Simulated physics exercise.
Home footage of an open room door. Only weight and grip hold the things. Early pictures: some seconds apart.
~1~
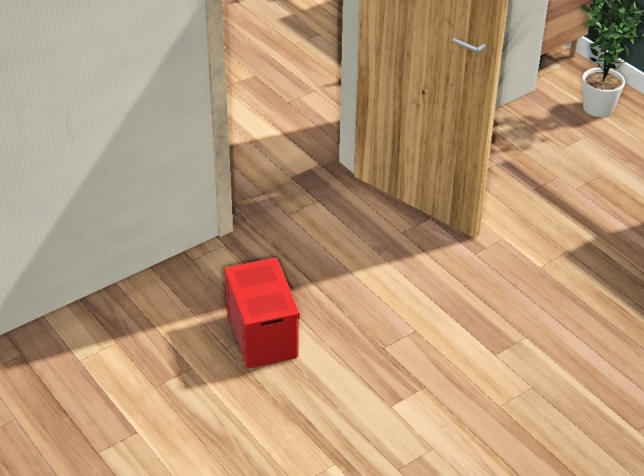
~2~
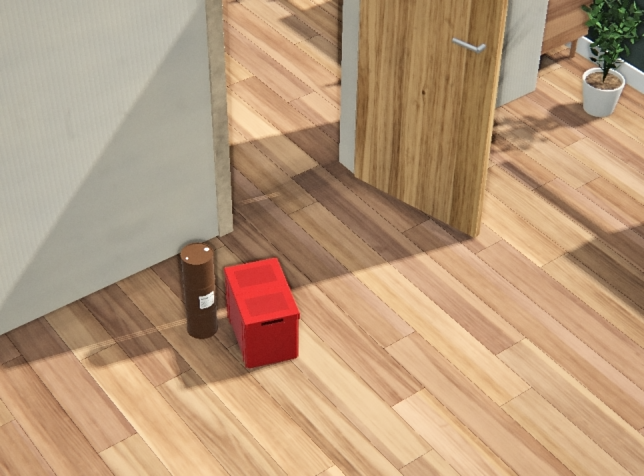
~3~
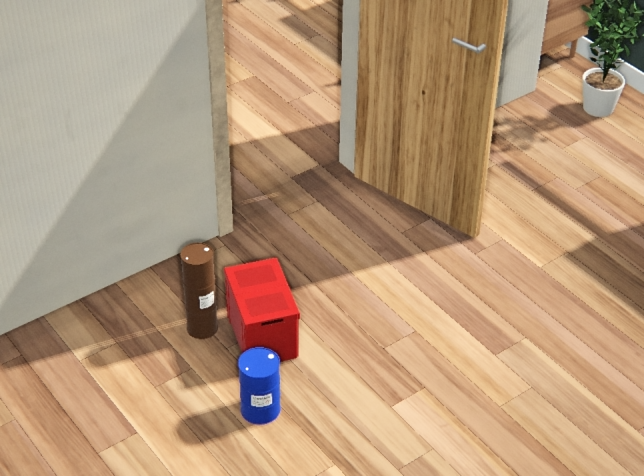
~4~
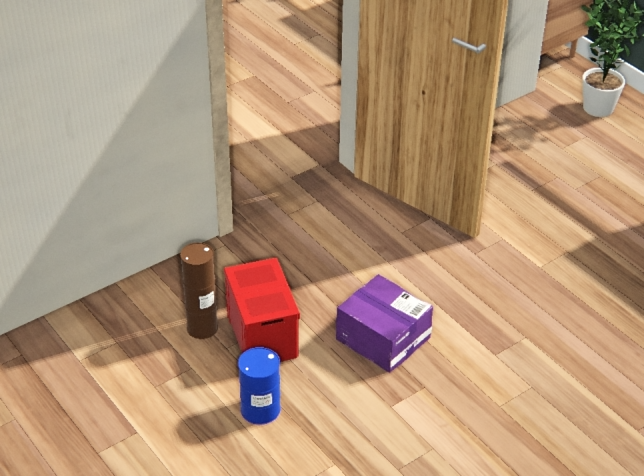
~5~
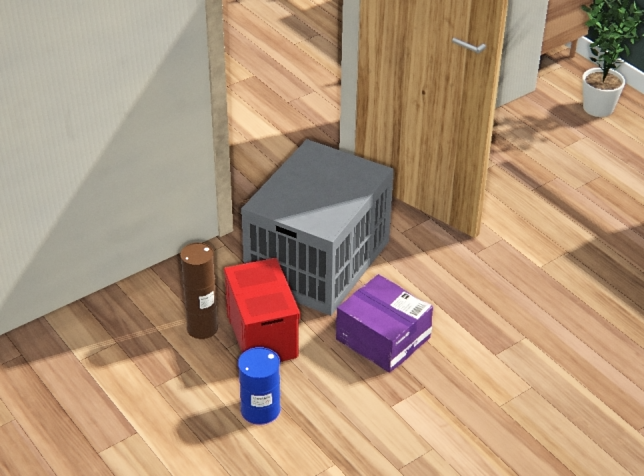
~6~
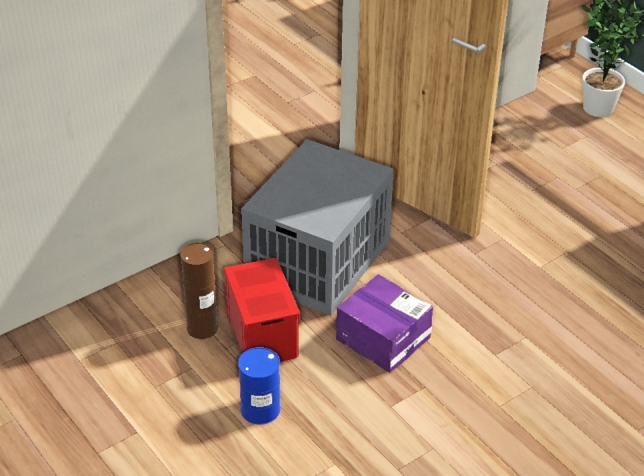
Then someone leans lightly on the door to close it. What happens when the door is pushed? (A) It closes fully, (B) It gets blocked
(B) It gets blocked.
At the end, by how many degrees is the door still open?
Some 70°.
Then, 0.50 s later than the last frame, open by 93°.
Then, 0.80 s later than the last frame, open by 81°.
When it is over, open by 72°; all 5 as before. End places, in pixels of the last picture, grey chest near (318, 226).
